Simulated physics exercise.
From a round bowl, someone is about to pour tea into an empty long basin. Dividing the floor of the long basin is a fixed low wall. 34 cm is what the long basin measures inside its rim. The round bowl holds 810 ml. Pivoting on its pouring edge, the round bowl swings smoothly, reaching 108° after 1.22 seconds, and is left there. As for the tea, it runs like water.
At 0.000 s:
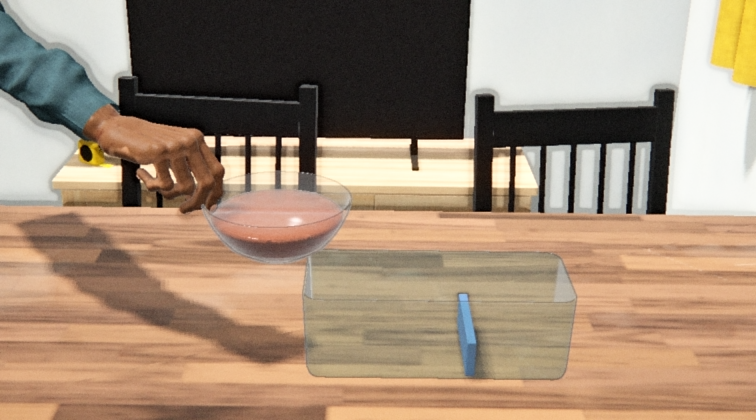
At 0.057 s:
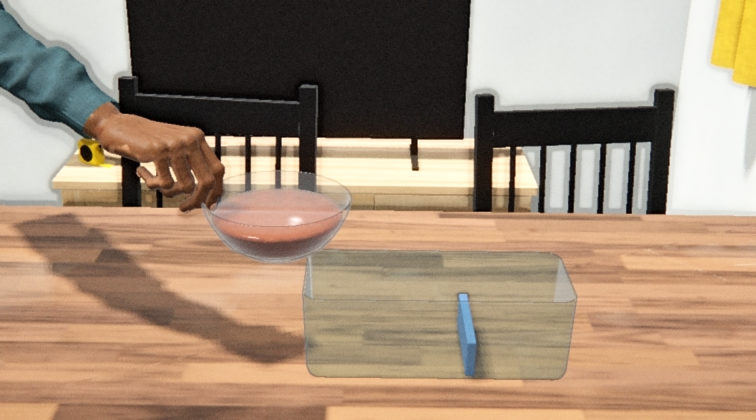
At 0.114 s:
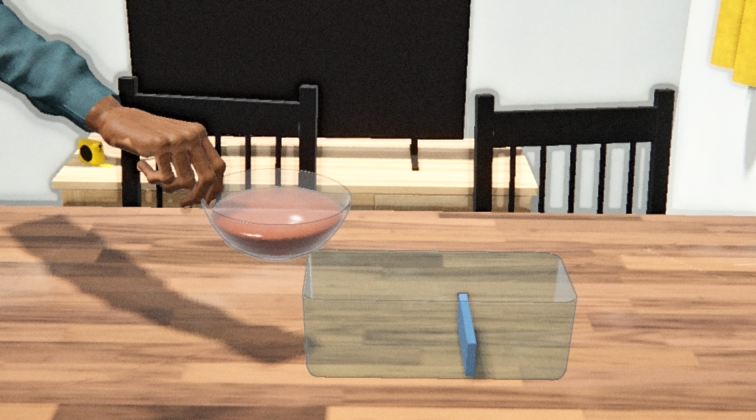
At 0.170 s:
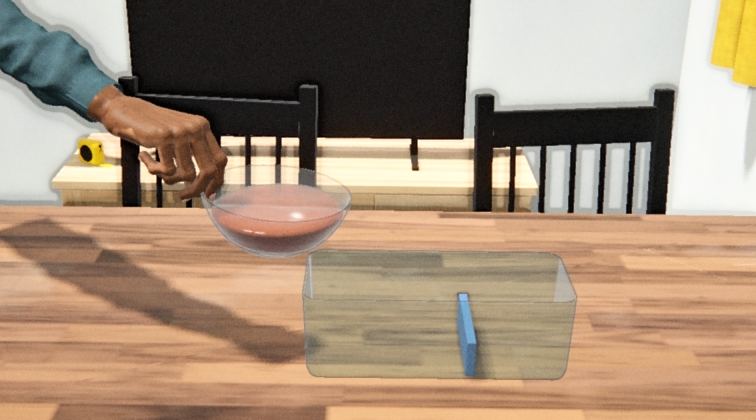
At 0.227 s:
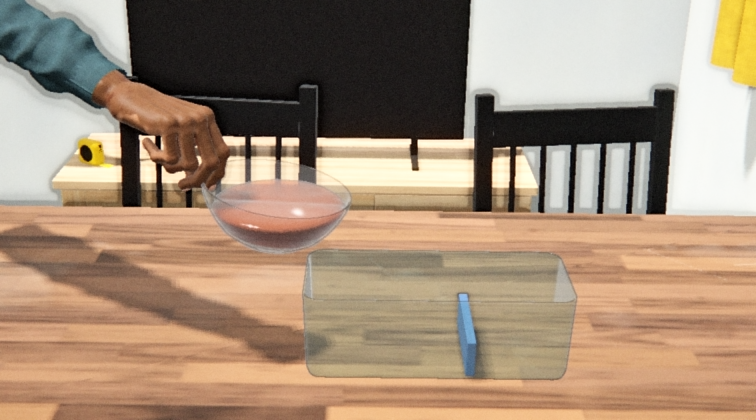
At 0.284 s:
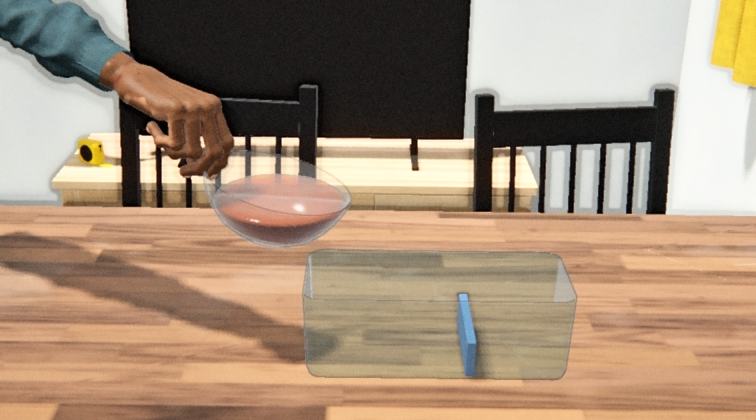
A room with a wooden table across the foreground is seen from the front and slightly above, with two black chairs, a dark panel and a pale wooden surface behind it. A hand in a teal sleeve holds a clear round bowl of reddish-brown liquid at left, above and beside a long clear basin with an upright blue divider. The hand gradually tilts the bowl rightward, raising its left side, while the camera stays still.
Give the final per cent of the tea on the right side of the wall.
The right side ends with about 4 per cent.
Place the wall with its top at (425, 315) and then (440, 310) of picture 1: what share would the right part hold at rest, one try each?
The first try gives 65 percent and the second 20 percent.
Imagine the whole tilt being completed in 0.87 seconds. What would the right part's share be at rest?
Estimate: Close to 10 per cent.
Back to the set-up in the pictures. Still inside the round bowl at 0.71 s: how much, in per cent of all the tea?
38 %.
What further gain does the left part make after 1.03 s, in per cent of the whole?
Near 3 percent, more or less.
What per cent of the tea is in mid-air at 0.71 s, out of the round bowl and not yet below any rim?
I'd say close to 44 per cent.
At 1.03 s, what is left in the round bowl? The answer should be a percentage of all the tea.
0 per cent or thereabouts.
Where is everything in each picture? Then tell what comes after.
The first frame shows tilt 0°; pouring edge (351, 200); surface from (211, 210) to (344, 212); the long basin's rim runs from (306, 275) to (568, 278); the wall's top is at (467, 318).
The second frame shows tilt 1°; pouring edge (351, 200); surface from (211, 210) to (344, 212).
The third frame shows tilt 2°; pouring edge (351, 200); surface from (212, 207) to (344, 210).
The fourth frame shows tilt 5°; pouring edge (351, 200); surface from (212, 204) to (345, 208).
The fifth frame shows tilt 9°; pouring edge (351, 200); surface from (213, 198) to (346, 204).
The sixth frame shows tilt 14°; pouring edge (351, 201); surface from (215, 192) to (348, 198).
By 0.71 s the tilt is 68° and 37 per cent is still to pour, 20 is left of the wall and 0 right of it.
By 1.03 s the tilt is 102° and 0 per cent is still to pour, 93 is left of the wall and 3 right of it.
By 1.36 s the tilt is 108° and 0 per cent is still to pour, 95 is left of the wall and 4 right of it.
By 1.72 s the tilt is 108° and 0 per cent is still to pour, 95 is left of the wall and 4 right of it.
At rest 95 per cent lies left of the wall, 4 right of it and 1 outside.
